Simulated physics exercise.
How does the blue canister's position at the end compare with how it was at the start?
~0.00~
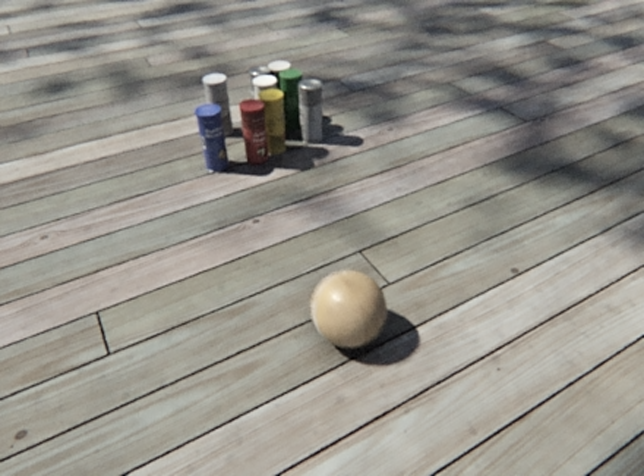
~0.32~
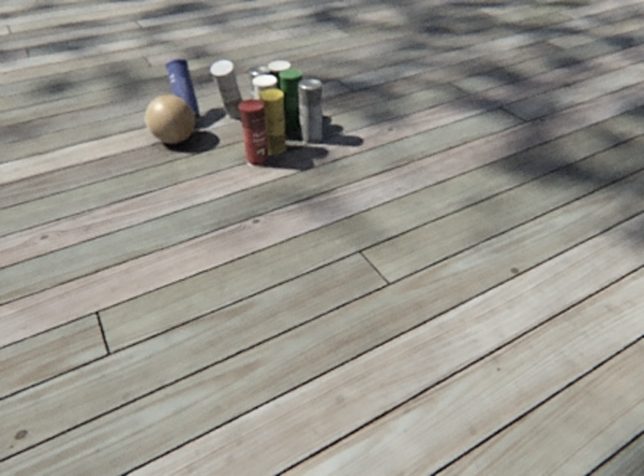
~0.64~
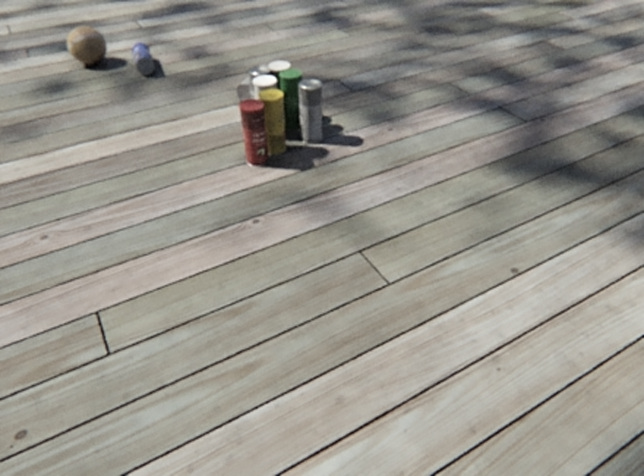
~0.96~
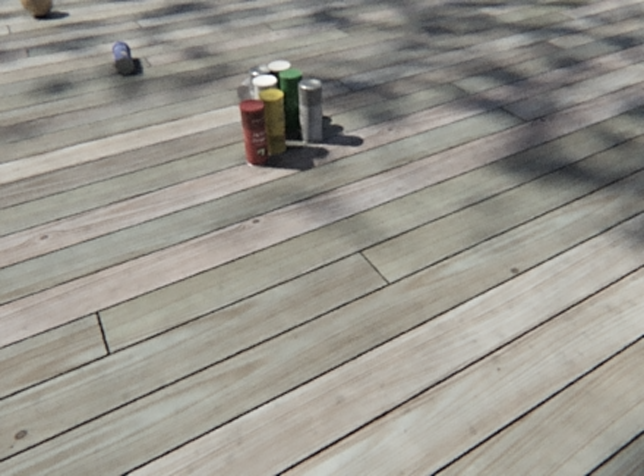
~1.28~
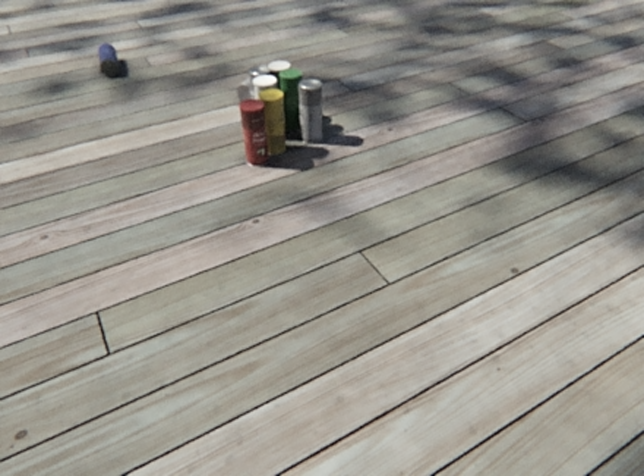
At the start the blue canister stands upright at the front left of the cluster. At the end it lies on its side, away from the others toward the upper left.
A weathered plank deck, seen from above at an angle and dappled with shade, holds a tight cluster of upright canisters in blue, red, yellow, green, white and grey toward the upper left. A pale wooden ball in the foreground rolls away toward the cluster's left side. It knocks the blue canister back, and a pale canister beside it tips toward the others and ends up mostly hidden behind them. The ball rolls on and leaves at the upper left. The blue canister lies on its side farther back, while the red, yellow and green ones still stand.
